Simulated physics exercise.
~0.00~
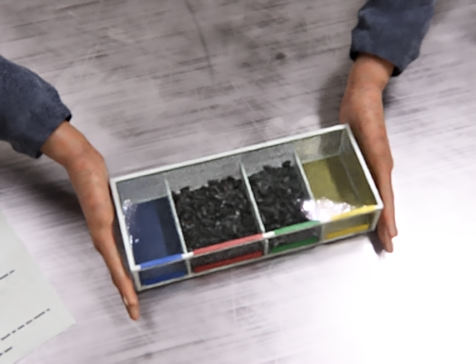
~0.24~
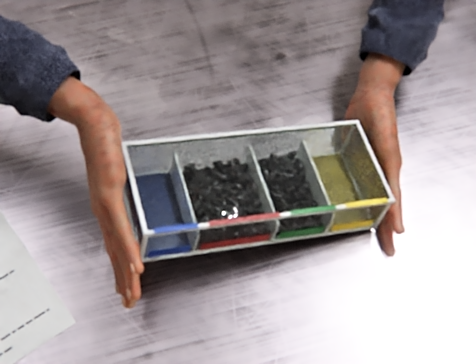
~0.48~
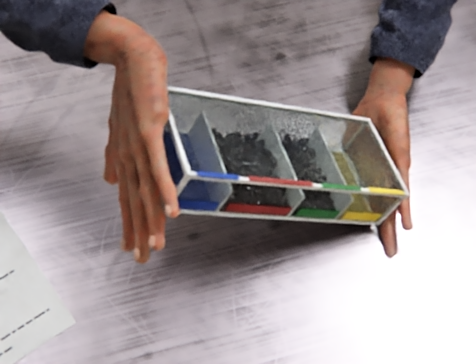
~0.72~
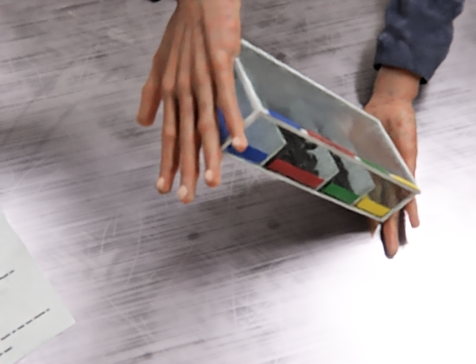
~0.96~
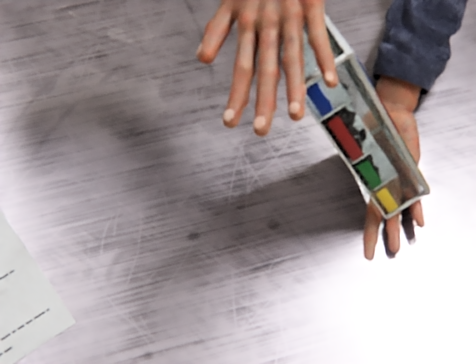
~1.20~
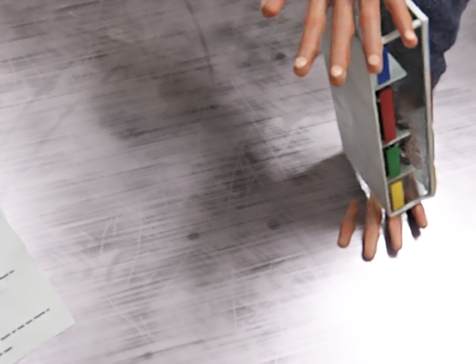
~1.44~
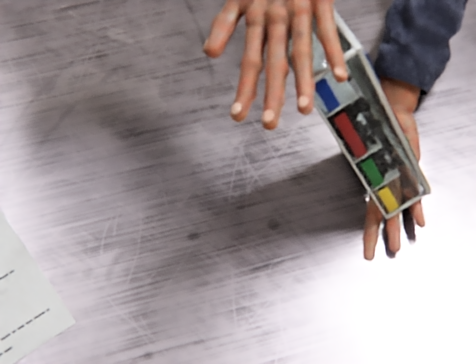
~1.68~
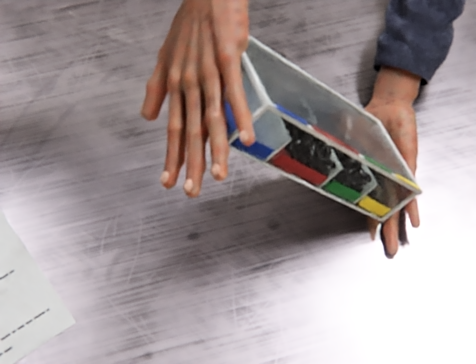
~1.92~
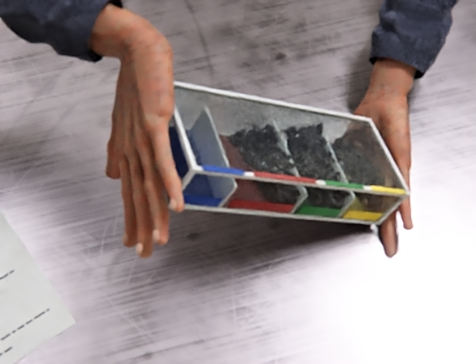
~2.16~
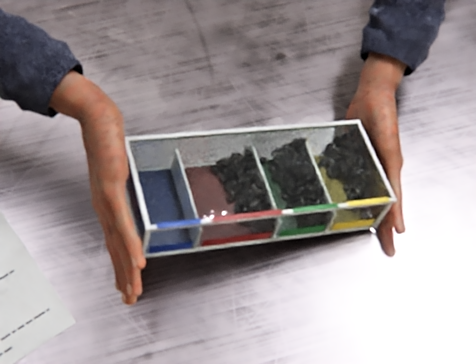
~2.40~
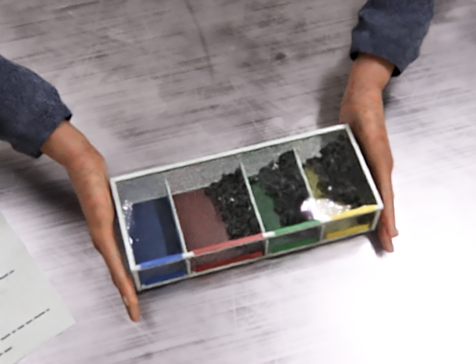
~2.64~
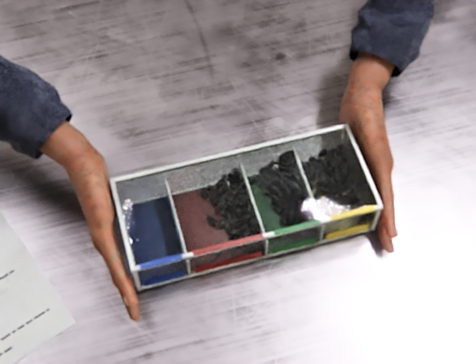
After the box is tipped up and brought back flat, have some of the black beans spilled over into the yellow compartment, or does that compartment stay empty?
Some of the beans spill over into the yellow compartment. They stay there once the box is flat again, while others rest in the red and green sections and the blue one is empty.
A clear-topped box with blue, red, green and yellow compartments is held between two hands above a scuffed, pale surface, with black beans heaped in the red and green sections. The left hand lifts its end of the box, and the whole box swings up around its lower right end until it stands nearly upright. Without a pause there, the hands bring it back down the same way. The beans have shifted toward the right. The box ends flat and still, with beans in the red, green and yellow sections and none in the blue.
